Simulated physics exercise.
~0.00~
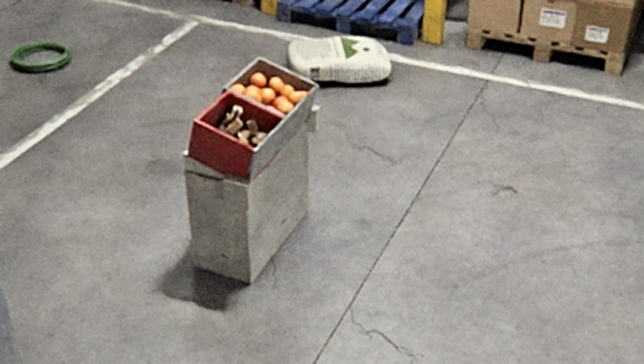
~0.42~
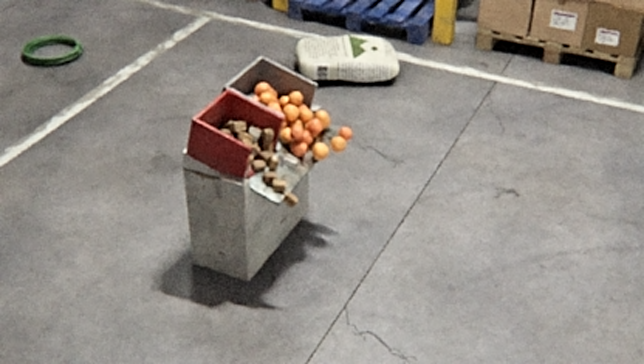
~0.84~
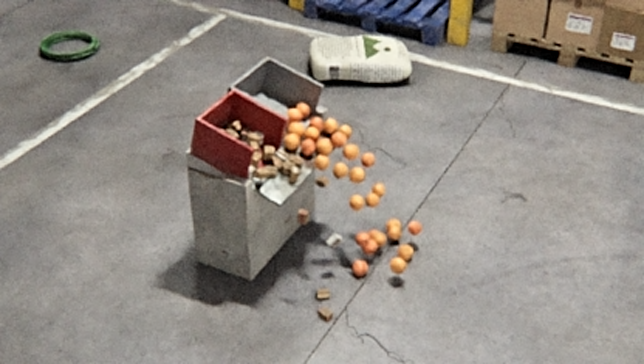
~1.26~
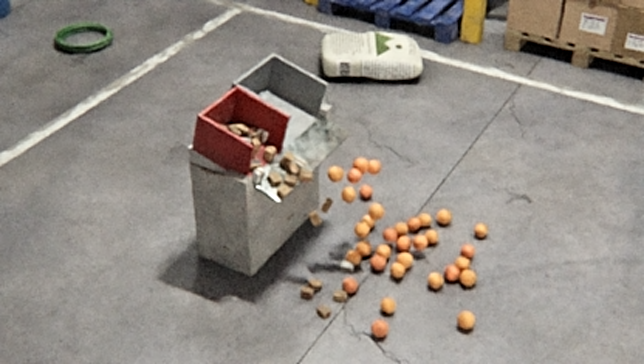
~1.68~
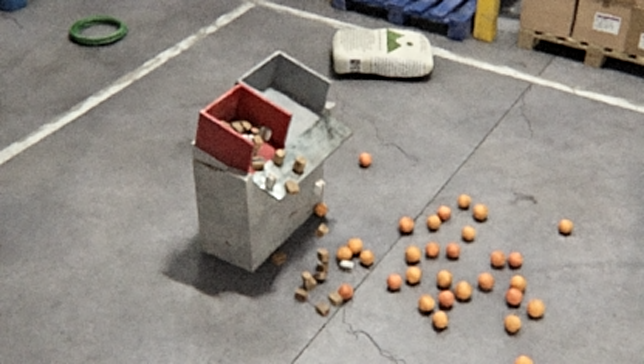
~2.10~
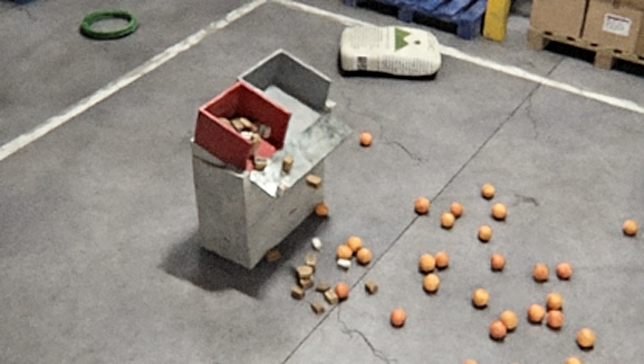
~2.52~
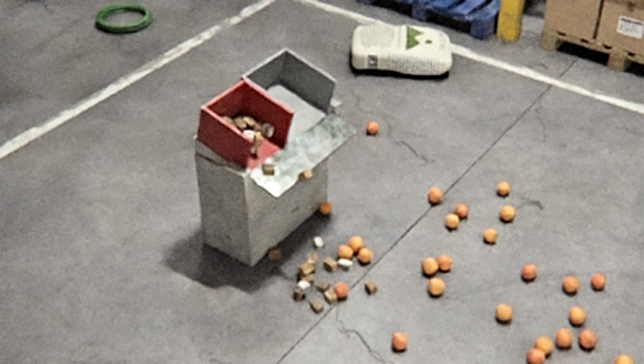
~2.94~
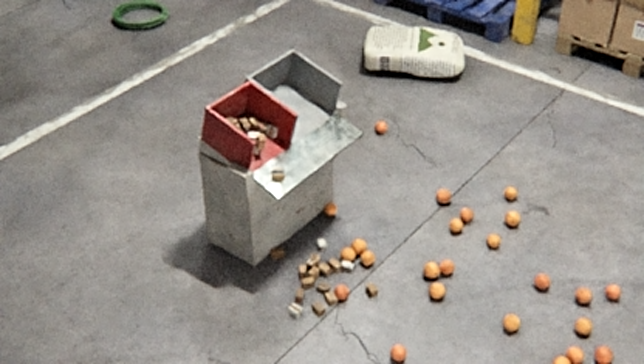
On a concrete warehouse floor, oranges spill from a grey hopper and scatter rightward, emptying it, while the red hopper keeps some parcels.
